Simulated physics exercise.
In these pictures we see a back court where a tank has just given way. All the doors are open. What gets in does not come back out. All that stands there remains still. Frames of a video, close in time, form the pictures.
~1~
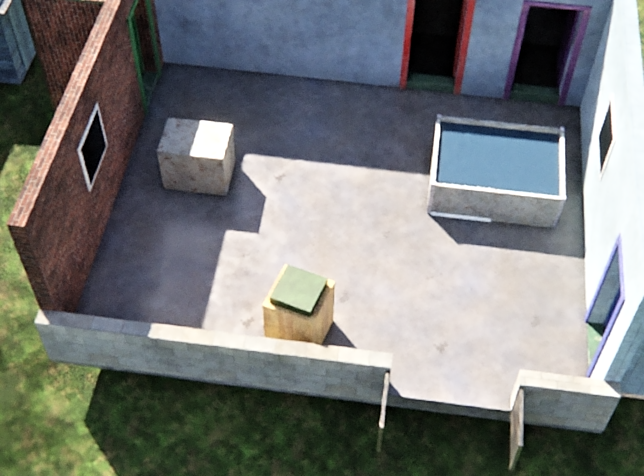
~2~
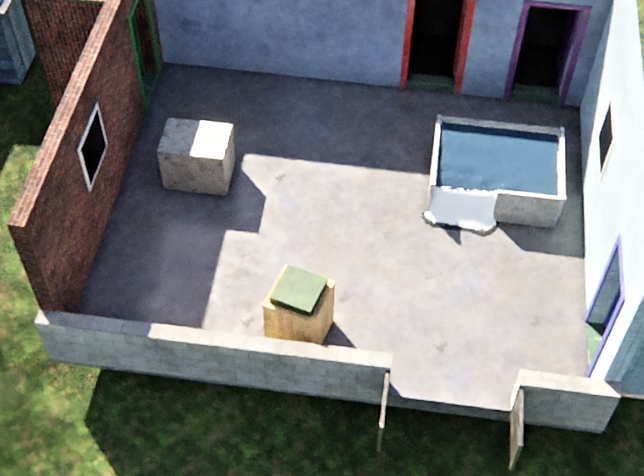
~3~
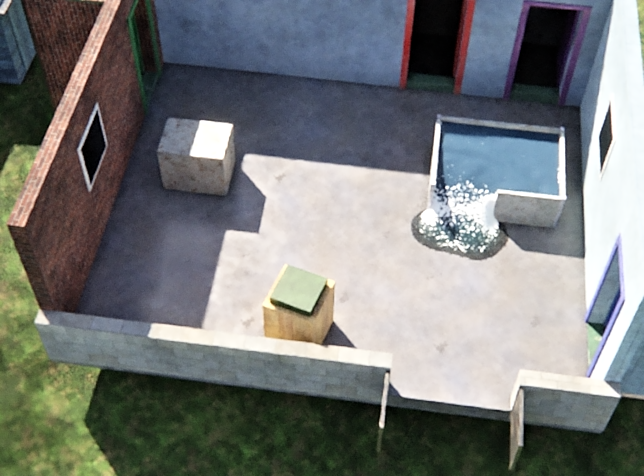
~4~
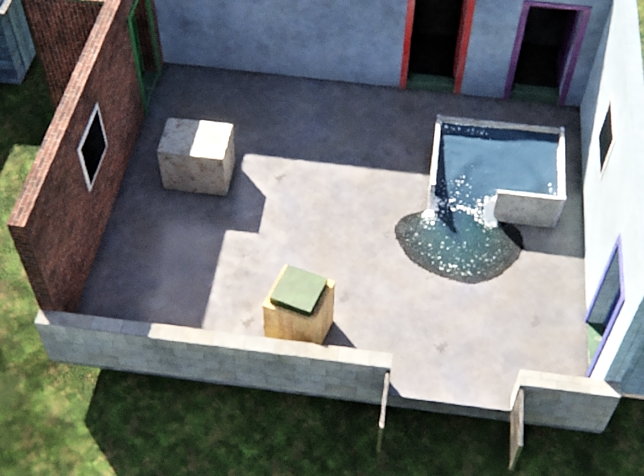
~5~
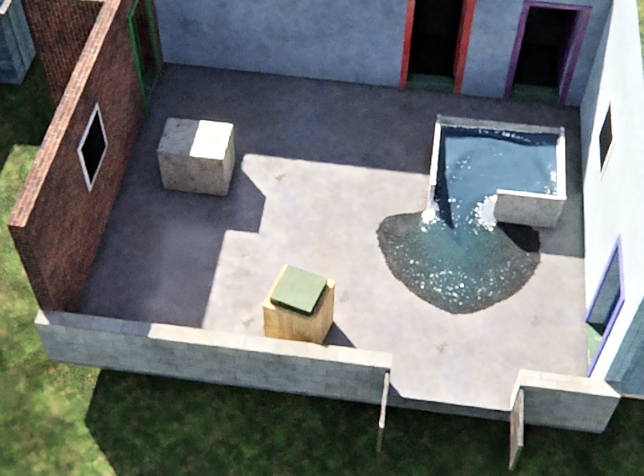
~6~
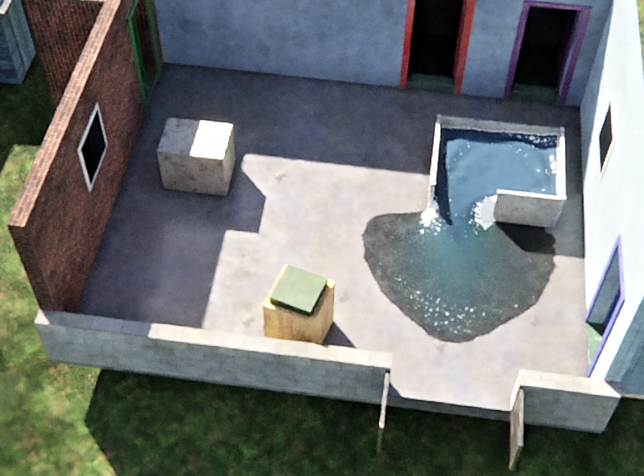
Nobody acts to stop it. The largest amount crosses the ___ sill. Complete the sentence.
The largest amount crosses the blue sill.
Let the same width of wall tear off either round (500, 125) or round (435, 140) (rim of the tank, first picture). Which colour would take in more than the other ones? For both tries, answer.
Case 1 - the purple one. Case 2 - the door marked green.
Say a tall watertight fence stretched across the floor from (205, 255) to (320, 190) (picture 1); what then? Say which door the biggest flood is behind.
I'd say most of it gets in through the one in blue.
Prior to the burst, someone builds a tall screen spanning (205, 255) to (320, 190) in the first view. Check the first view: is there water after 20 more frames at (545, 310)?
There: Wet.
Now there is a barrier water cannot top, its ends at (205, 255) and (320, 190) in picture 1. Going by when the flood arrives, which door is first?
That's the blue door.
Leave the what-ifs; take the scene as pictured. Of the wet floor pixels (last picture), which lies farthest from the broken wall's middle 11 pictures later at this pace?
I'd put it around (218, 358).
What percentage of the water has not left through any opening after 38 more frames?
That works out to about 64 percent.
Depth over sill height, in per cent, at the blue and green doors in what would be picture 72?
Roughly 80 % and 0 %, respectively.
A moment on, water covers 25 % of the floor; blue door wet at the sill, nothing in, purple door not reached, red door not reached, green door not reached.
Next, water covers 30 % of the floor; blue door wet at the sill, nothing in, purple door not reached, red door not reached, green door not reached.
Then, water covers 40 % of the floor; blue door a trickle in, purple door not reached, red door not reached, green door not reached.
Later, water covers 50 % of the floor; blue door some in, purple door not reached, red door not reached, green door not reached.
In the end, water covers 55 % of the floor; blue door some in, purple door not reached, red door not reached, green door not reached; the blue door has let in the most.
